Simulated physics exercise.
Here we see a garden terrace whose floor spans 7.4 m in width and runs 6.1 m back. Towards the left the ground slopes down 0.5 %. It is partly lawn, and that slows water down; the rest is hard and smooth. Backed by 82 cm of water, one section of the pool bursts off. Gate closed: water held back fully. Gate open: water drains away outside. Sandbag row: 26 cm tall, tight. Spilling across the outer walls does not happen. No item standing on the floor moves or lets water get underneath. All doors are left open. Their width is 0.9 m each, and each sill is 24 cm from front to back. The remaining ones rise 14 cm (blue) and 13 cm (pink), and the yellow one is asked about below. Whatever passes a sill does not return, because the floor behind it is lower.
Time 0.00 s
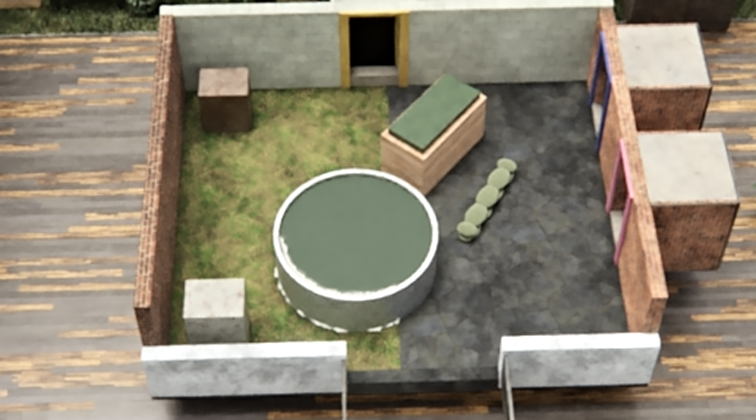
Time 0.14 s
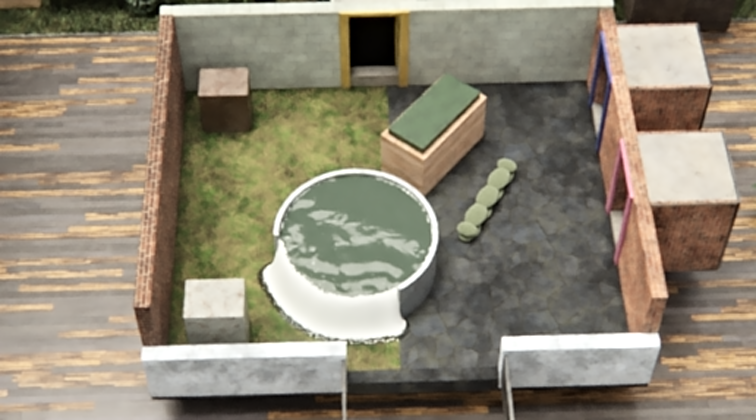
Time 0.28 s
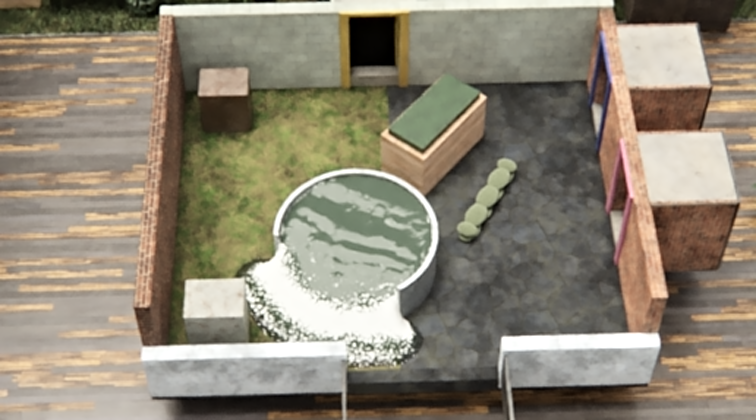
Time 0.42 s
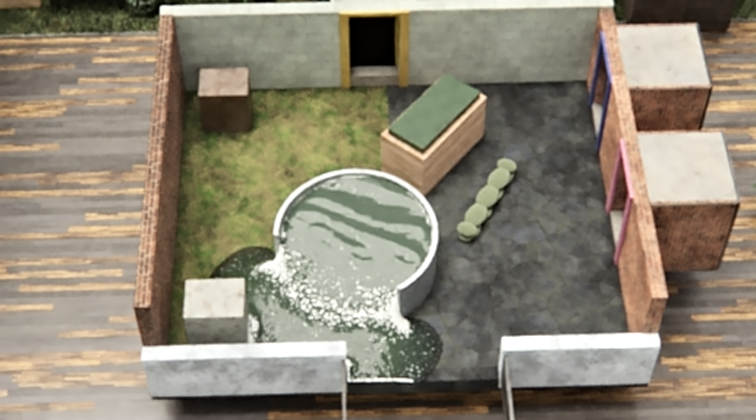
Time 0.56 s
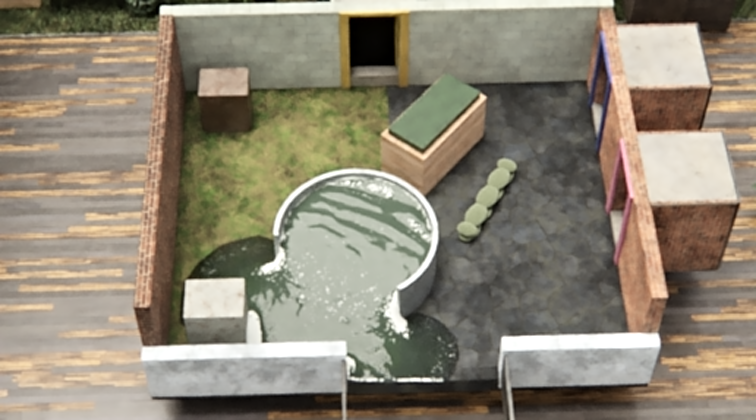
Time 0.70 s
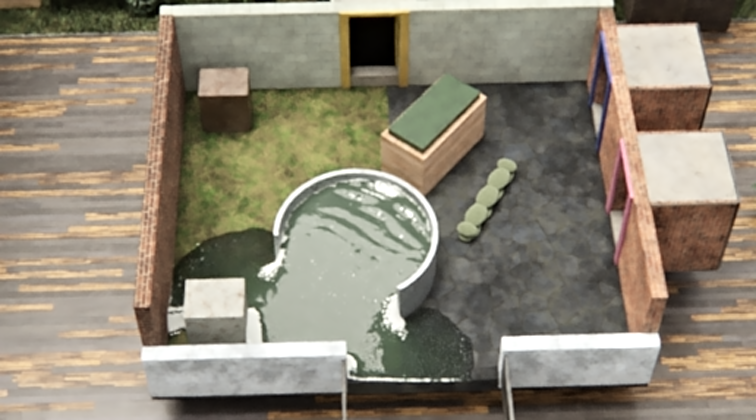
We see a walled terrace, part grass and part dark paving, where the front of a round pool bursts open and foaming water pours out, spreading around the pale block at left and along the front wall.
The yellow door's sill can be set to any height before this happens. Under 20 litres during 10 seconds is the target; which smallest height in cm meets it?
It is met at about 7 cm and above.
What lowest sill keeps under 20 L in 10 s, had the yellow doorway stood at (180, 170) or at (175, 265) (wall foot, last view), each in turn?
In turn: Roughly 10.5 cm, roughly 24 cm.
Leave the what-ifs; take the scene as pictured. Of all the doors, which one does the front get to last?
The answer is the blue one.
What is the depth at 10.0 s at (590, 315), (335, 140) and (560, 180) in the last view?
Depths in order: 2 / 10 / 3 cm.
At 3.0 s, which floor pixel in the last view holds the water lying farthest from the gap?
At about (184, 126).
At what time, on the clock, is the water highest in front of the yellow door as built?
About 8.5 seconds.
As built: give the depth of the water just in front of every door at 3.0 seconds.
Depths in cm: Yellow 0, blue 0, pink 0.
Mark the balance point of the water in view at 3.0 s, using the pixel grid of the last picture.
About (287, 283).
After 1.4 s water covers 20 % of the floor, deepest (63 cm) near (292, 372); it has not reached the yellow door.
After 3.0 s water covers 35 % of the floor, deepest (36 cm) near (167, 375); it has not reached the yellow door.
After 10.0 s water covers 95 % of the floor, deepest (11 cm) near (173, 282); 9 cm at the yellow door, 0 litres in over its 27 cm sill.
At the yellow door as built, the water arrived by 5.0 s and peaked near 12 cm at 8.6 s.
With a sill of 6 cm, 28 litres would have come in within the 10 s; with 8.5 cm, 8 litres. So under 20 litres takes about 7 cm.
